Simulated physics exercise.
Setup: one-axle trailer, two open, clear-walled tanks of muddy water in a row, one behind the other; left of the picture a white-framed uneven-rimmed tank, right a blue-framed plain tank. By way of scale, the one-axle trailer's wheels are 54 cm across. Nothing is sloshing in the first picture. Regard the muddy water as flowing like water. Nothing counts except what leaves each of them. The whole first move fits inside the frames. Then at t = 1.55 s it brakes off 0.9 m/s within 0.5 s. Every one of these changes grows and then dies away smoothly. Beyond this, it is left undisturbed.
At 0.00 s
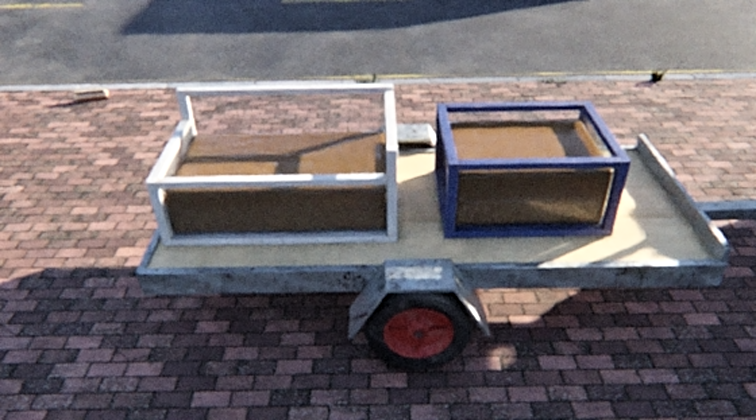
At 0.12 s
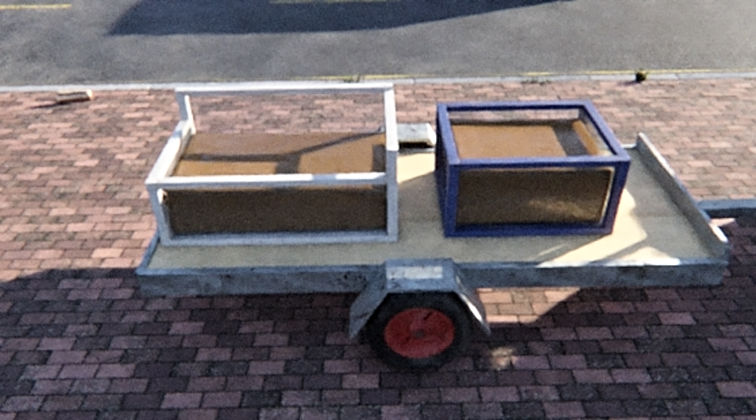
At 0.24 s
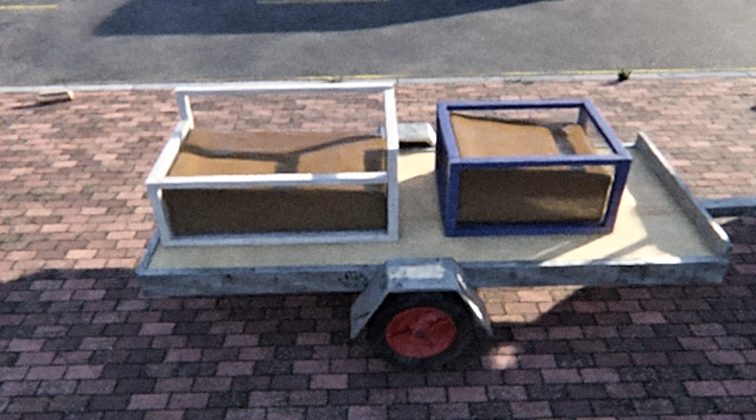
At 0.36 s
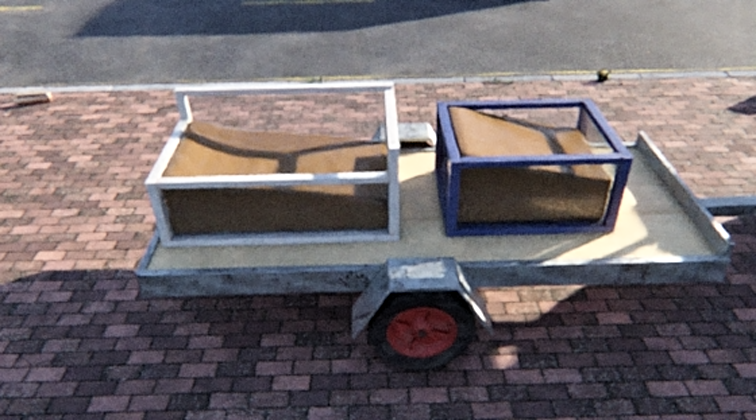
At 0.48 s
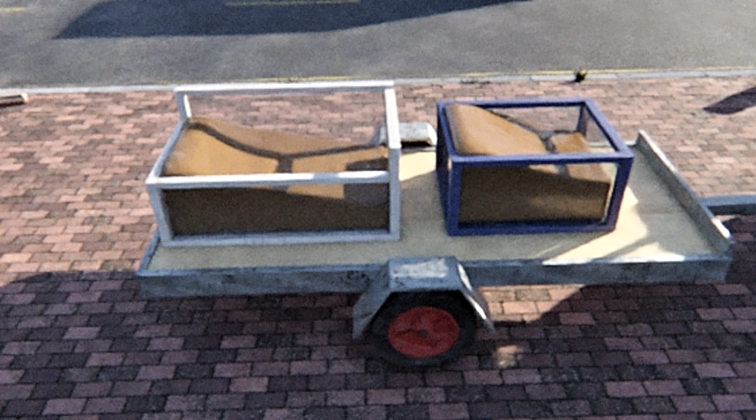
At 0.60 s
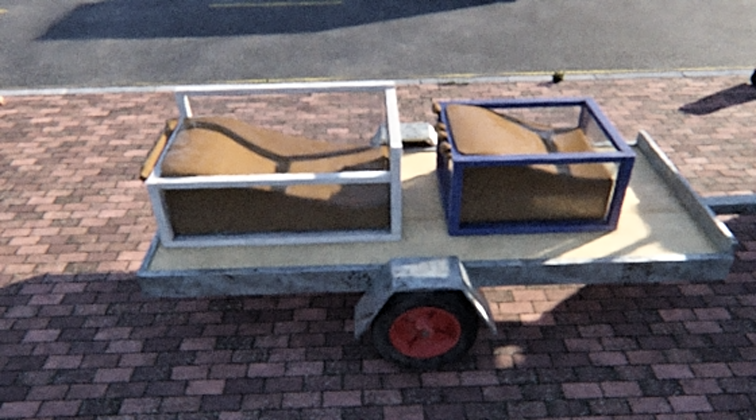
A trailer moves right across the paving as brown water climbs leftward in two tanks.
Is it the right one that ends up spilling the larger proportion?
The right side gives up more, in proportion.
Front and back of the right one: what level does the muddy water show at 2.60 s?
Roughly 22 cm in front and 50 cm behind.
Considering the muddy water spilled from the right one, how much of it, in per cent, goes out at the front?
Share: Near 60%.
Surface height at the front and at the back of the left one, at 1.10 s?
Front reads 34 centimetres, back reads 24 centimetres.
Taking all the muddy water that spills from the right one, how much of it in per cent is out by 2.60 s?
Close to 60 in a hundred.
By 1.10 s the left one has lost 1 per cent, over the back (front 35 cm, back 24 cm); the right one has lost 1 per cent, over the back (front 44 cm, back 27 cm).
By 1.80 s the left one has lost 1 per cent, mostly over the back, some over the near side (front 28 cm, back 18 cm); the right one has lost 1 per cent, mostly over the back, some over the front (front 33 cm, back 34 cm).
By 2.60 s the left one has lost 1 per cent, mostly over the back, some over the near side (front 23 cm, back 24 cm); the right one has lost 6 per cent, over the front, a little elsewhere (front 22 cm, back 50 cm).
By 5.03 s the left one has lost 1 per cent, mostly over the back, some over the near side; the right one has lost 10 per cent, over the front and the back, a little elsewhere.
